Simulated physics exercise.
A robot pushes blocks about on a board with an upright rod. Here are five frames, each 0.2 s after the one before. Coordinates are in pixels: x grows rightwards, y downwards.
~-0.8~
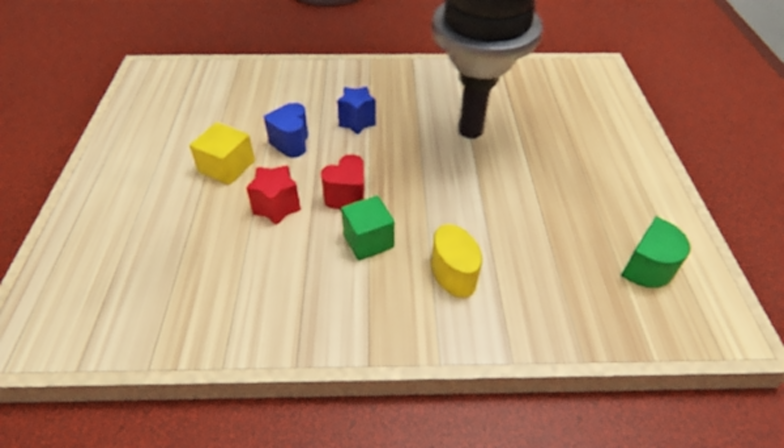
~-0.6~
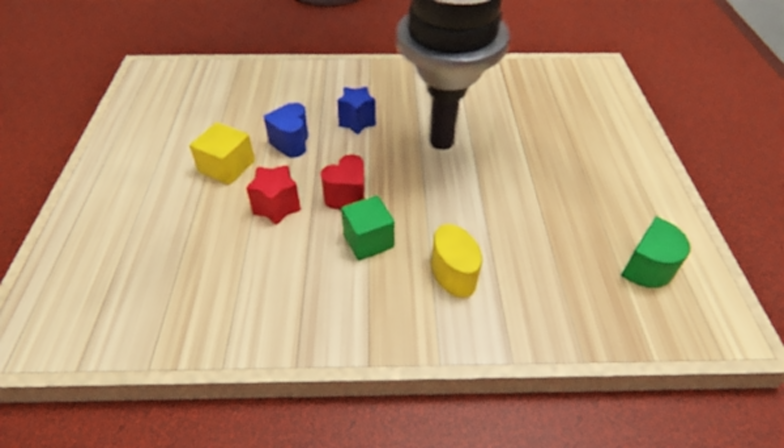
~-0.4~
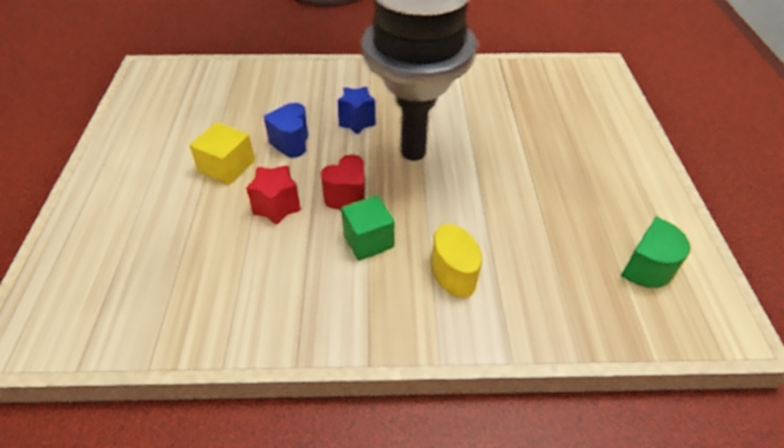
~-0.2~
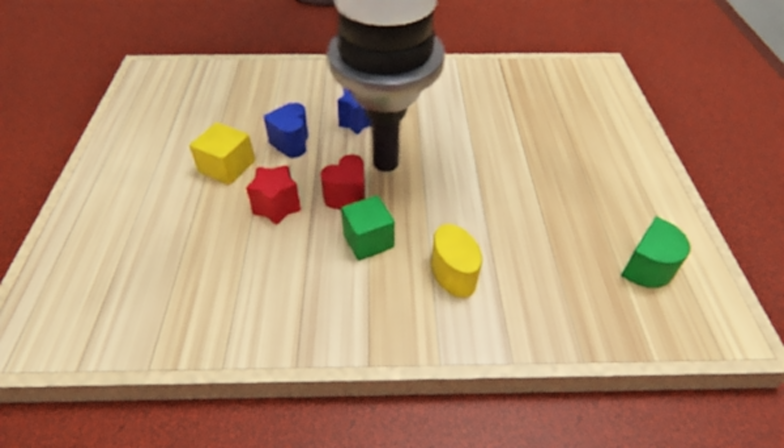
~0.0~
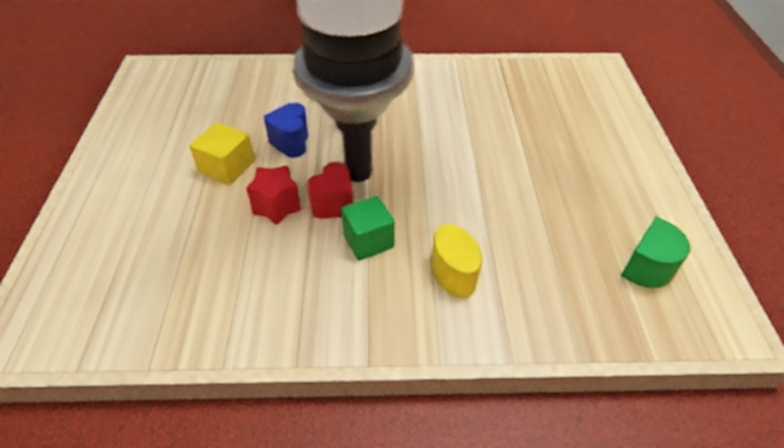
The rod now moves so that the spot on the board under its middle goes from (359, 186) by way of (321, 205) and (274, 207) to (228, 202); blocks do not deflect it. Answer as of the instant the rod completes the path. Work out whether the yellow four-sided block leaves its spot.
Once the rod is done, the yellow four-sided block is in a new spot.
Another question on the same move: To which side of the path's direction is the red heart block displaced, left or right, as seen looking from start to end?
The red heart block is shifted sideways to the left, facing along the path from start to end.
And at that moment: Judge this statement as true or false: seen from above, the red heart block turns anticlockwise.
The claim holds.
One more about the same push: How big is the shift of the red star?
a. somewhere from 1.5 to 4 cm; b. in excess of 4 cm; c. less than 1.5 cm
My answer is option b.
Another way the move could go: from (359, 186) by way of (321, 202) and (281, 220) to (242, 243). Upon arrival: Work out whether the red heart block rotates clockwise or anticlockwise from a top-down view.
Answer: Anticlockwise.
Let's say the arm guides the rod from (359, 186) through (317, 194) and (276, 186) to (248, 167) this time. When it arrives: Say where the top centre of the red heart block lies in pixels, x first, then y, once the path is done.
I expect it at (306, 191).
On the path given first. One third of the way, rod at (317, 193); red heart block at (300, 204), turned 35° anticlockwise.
Two thirds of the way, rod at (270, 194); red star at (231, 174), turned 20° clockwise; red heart block at (288, 207), turned 75° anticlockwise.
At the end, rod at (224, 189); yellow four-sided block at (210, 136), turned 35° clockwise; red star at (188, 171), turned 30° clockwise; red heart block at (288, 207), turned 75° anticlockwise; green four-sided block still.
